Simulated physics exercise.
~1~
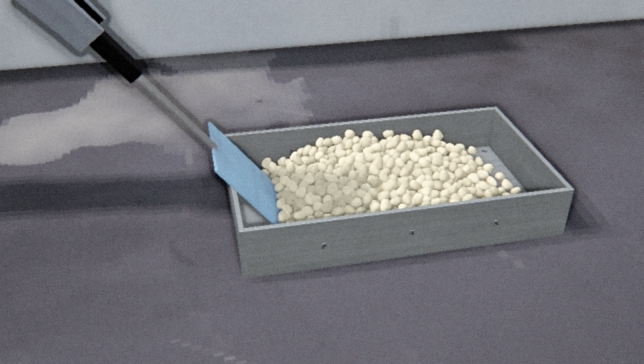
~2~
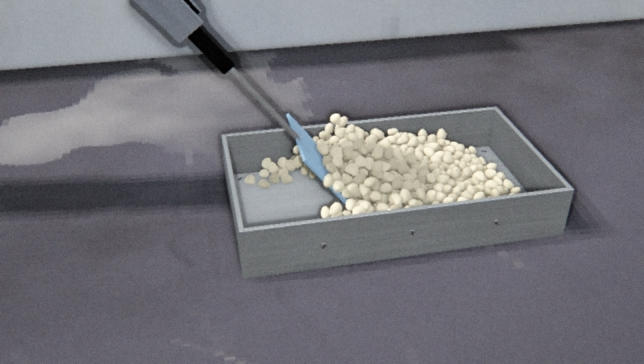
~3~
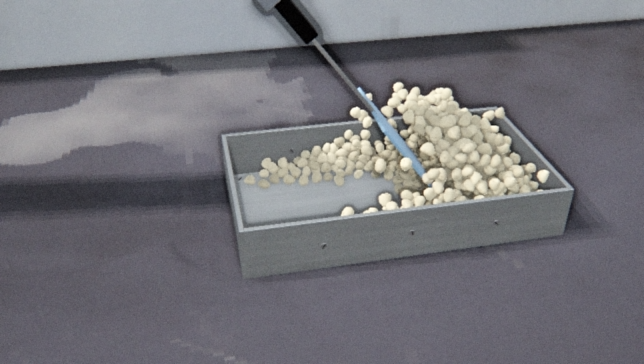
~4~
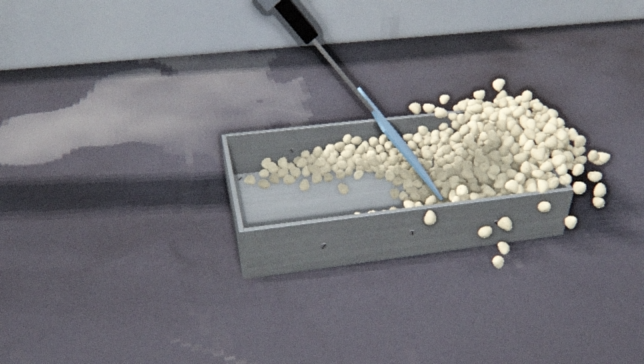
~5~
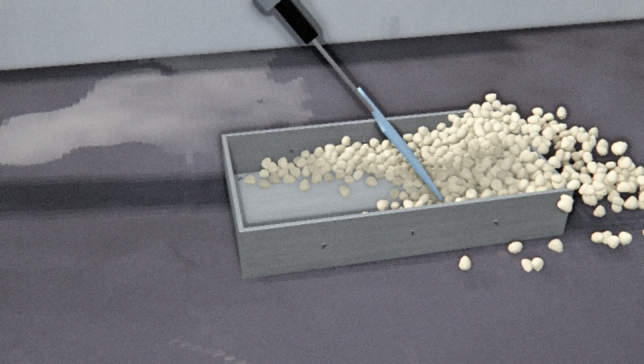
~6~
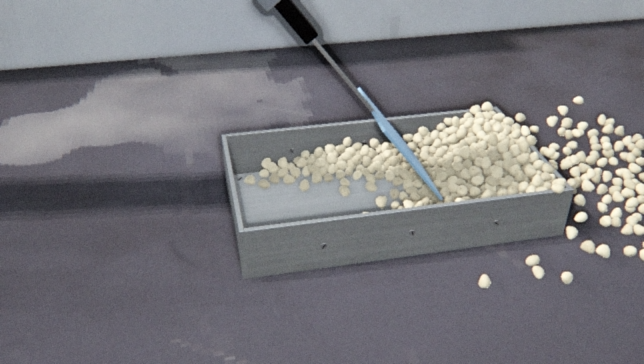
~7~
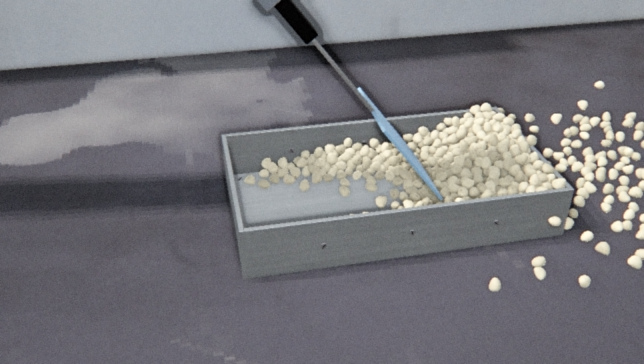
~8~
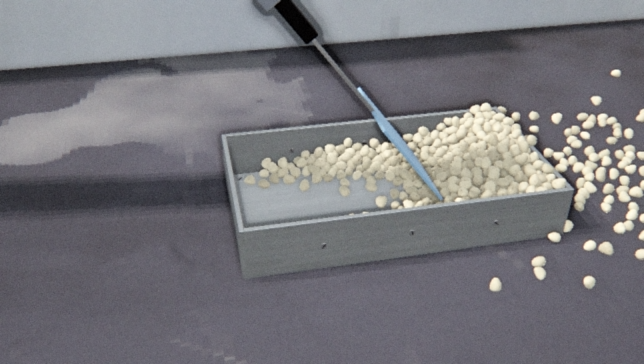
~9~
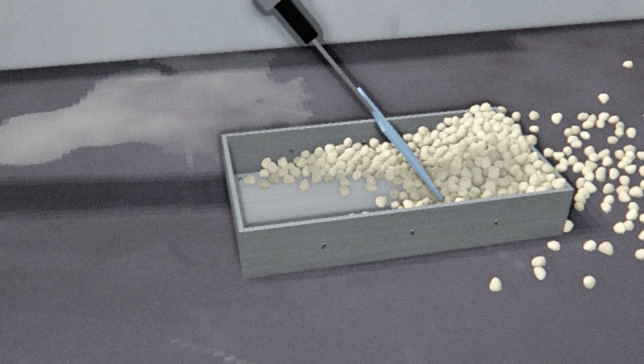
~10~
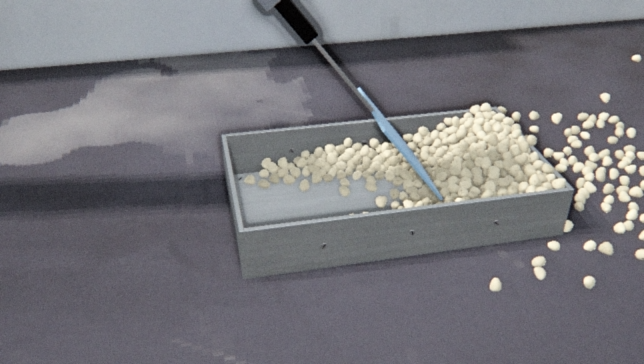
Robotic arm with a blue spatula pushing pale beans rightward through a grey trough, many spilling over the right end and scattering.
